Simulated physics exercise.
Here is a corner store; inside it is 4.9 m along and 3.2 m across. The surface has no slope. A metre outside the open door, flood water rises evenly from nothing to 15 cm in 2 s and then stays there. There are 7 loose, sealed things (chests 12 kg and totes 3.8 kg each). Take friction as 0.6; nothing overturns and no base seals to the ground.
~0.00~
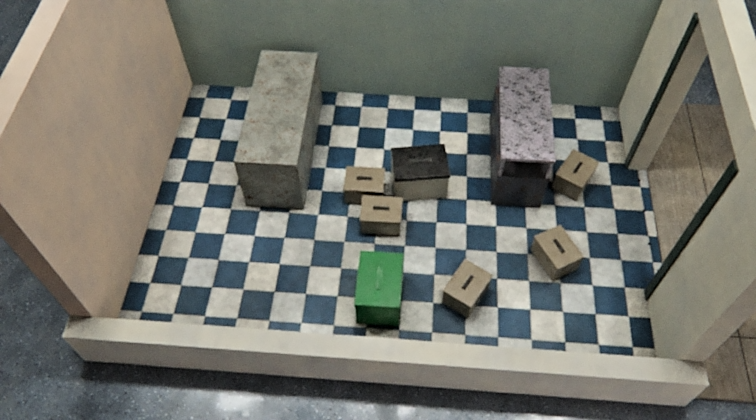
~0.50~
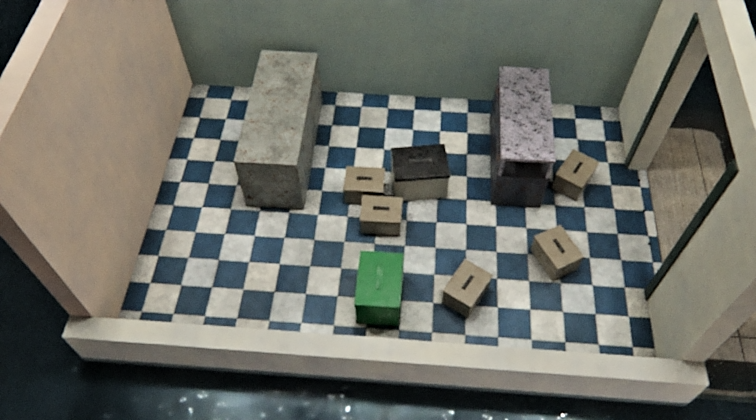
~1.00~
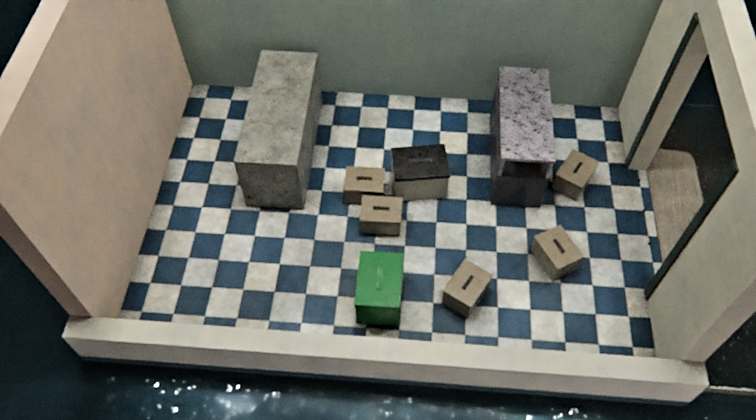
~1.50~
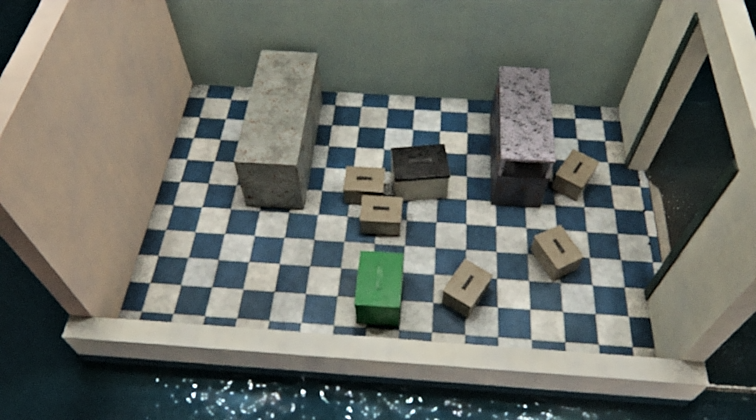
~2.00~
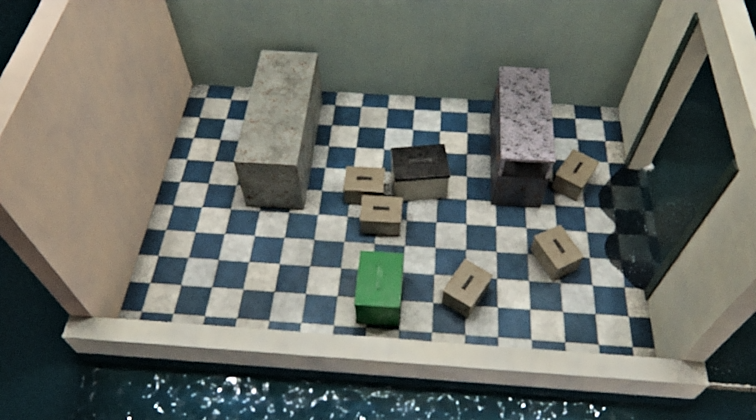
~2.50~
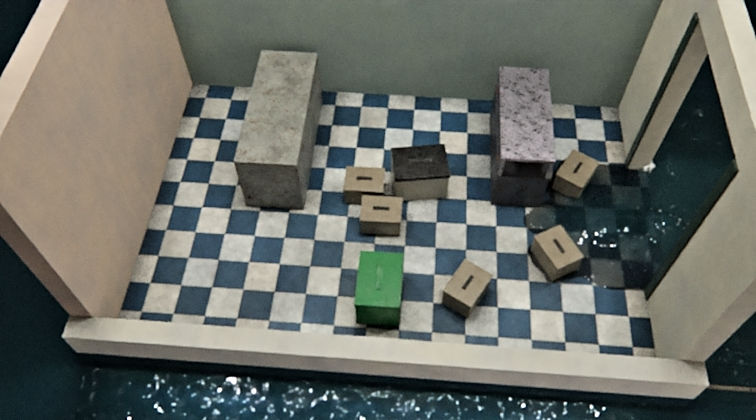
A corner store with a blue and white checkered floor is seen from high above through its cutaway front. A green chest sits near the front, a dark-topped chest and small tan totes lie around the middle and right, and grey and mauve blocks stand behind. Dark water spreads outside, then enters through the right doorway across nearby tiles, while the objects and camera stay still.
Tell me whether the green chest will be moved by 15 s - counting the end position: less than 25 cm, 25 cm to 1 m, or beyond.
Green chest travels far.
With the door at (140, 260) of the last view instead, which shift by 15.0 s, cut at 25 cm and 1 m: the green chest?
Then the green chest travels far.
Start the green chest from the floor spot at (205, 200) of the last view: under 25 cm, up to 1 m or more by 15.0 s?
It ends far away.
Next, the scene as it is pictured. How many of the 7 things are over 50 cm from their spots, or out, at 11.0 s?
I count 5.
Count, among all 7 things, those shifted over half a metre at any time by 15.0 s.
6 of them.
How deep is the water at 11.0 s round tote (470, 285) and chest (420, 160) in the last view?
About 10 and 5 cm.
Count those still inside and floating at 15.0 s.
At that moment 7.
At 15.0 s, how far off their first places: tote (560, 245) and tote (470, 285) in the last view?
In turn: 350 cm, 300 cm.
After 3.5 s the green chest is near (380, 278), 0.0 m from its start, aground; 0 afloat.
After 6.8 s the green chest is near (305, 265), 0.7 m from its start, aground; 2 afloat.
After 11.0 s the green chest is near (202, 120), 2.6 m from its start, afloat; 6 afloat.
After 15.0 s the green chest is near (239, 70), 3.0 m from its start, afloat; 7 afloat.
